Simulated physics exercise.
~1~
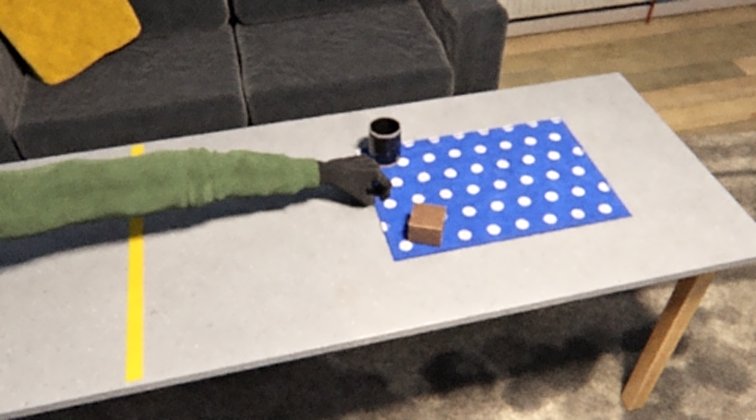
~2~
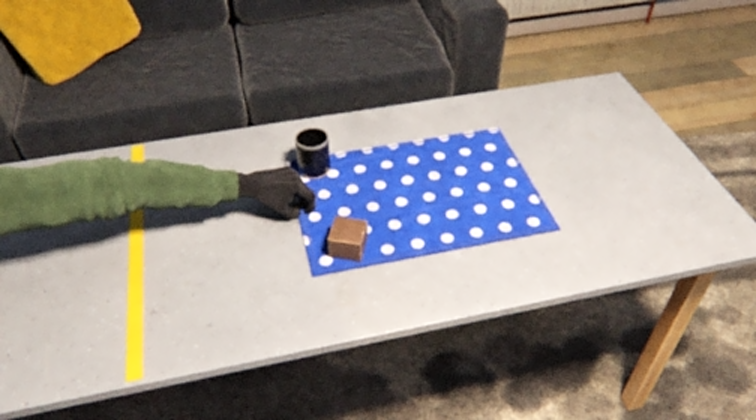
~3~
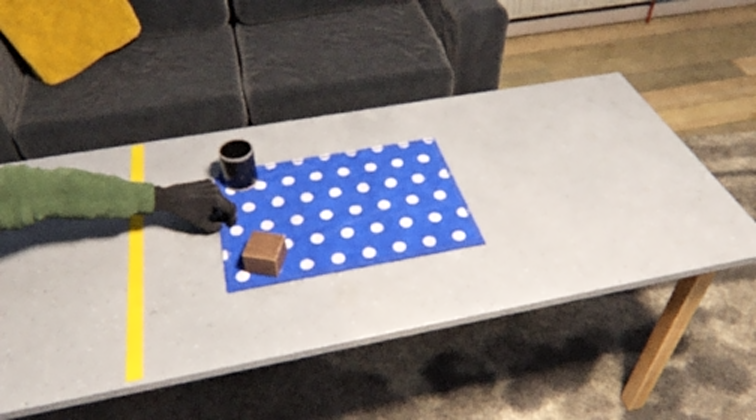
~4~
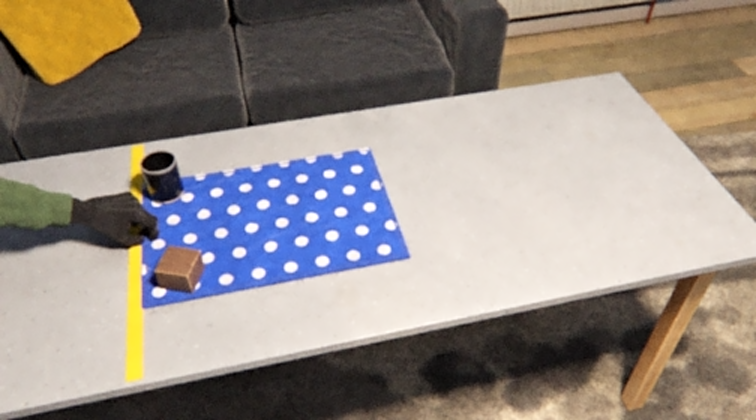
On a grey table, a gloved hand pulling a blue polka-dot cloth left to yellow tape, black mug and brown block still aboard.
